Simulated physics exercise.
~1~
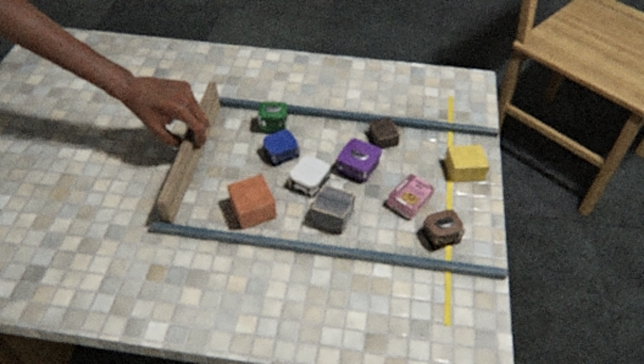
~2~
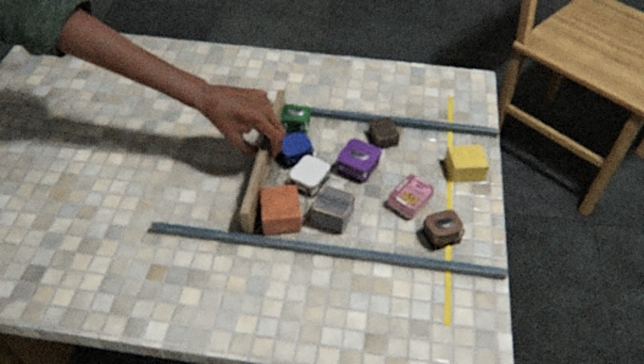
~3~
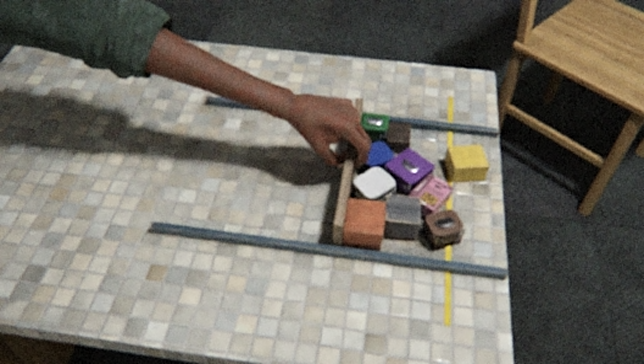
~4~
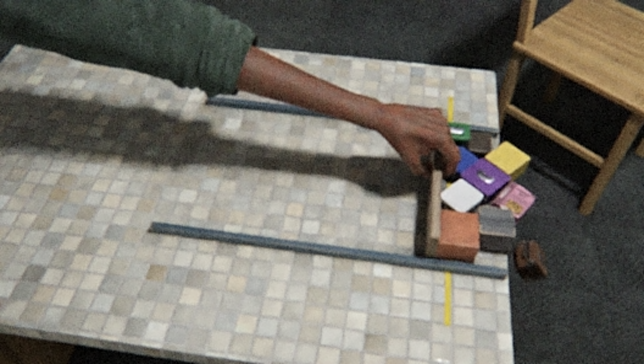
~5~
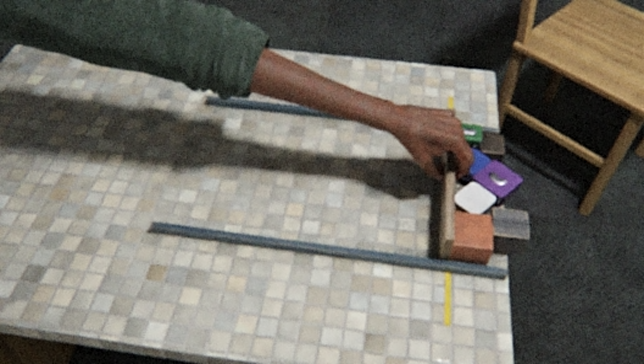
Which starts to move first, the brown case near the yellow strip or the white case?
The white case starts to move first, pushed along while the brown case is still at rest near the yellow strip.
